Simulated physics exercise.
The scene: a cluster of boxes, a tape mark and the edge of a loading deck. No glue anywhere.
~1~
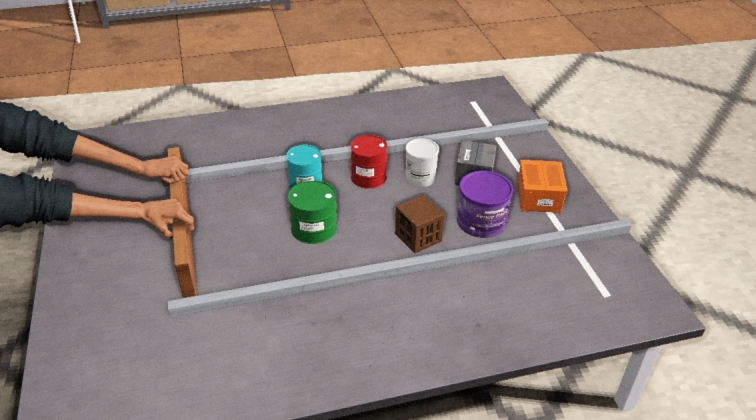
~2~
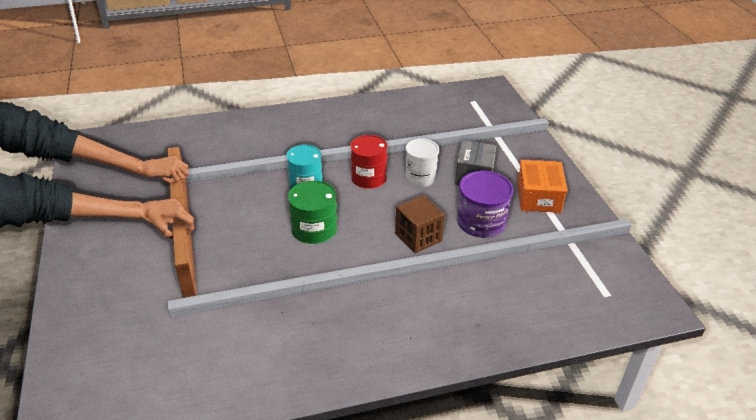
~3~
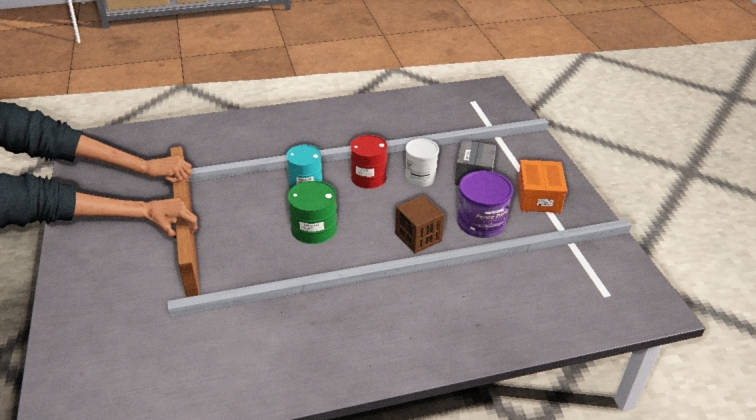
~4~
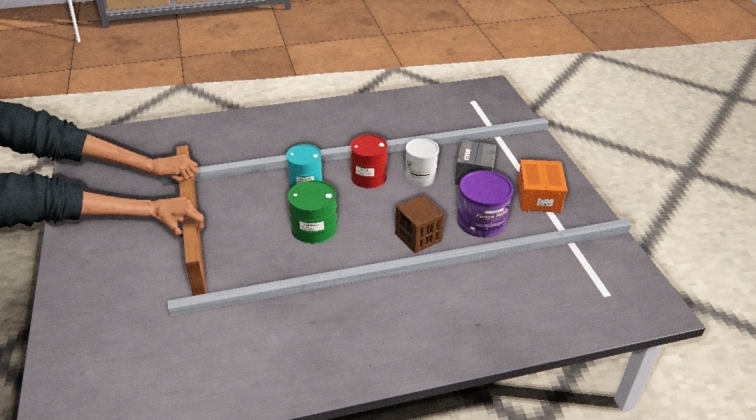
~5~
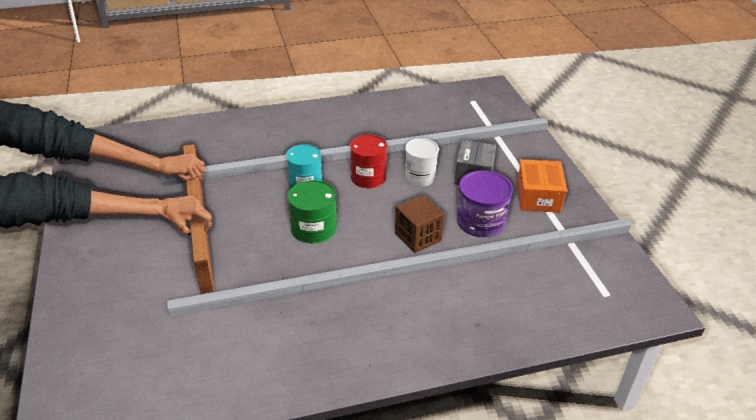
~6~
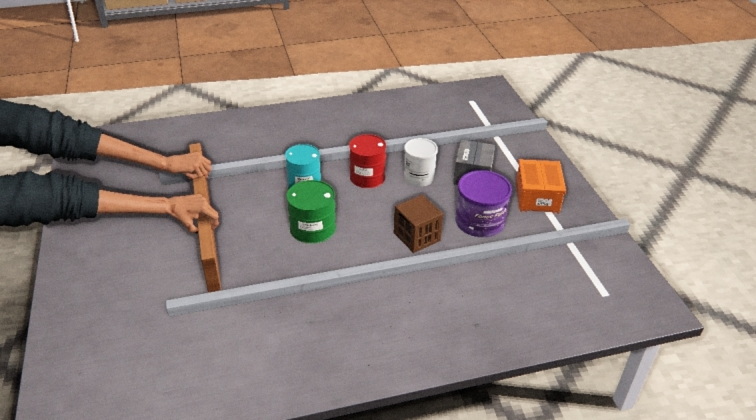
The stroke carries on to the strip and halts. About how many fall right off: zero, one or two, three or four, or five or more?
As it turns out, the number that fall off is one or two.
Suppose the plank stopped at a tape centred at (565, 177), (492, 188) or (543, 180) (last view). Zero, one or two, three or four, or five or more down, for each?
For each place: Five or more; zero; three to four.
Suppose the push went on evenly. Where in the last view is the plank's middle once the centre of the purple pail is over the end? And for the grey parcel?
About (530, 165), and (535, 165) for the other.
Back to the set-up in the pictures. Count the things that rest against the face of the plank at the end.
4 of them.
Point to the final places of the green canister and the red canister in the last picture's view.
The green canister at (556, 172), the red canister at (548, 125).
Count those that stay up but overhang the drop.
That would be 3.
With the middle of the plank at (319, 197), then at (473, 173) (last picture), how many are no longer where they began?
First 2, then 8.
Soon after, none off yet; orange tote at rest near (539, 186); grey parcel at rest near (474, 165); purple pail at rest near (482, 204).
Then, none off yet; orange tote at rest near (539, 186); grey parcel at rest near (478, 165); purple pail at rest near (482, 204).
Further on, none off yet; orange tote moved about its own width near (564, 177); grey parcel moved about its own width near (511, 161); purple pail moved about its own width near (545, 196).
By the end, the number that fall off is one or two; fallen, orange tote.
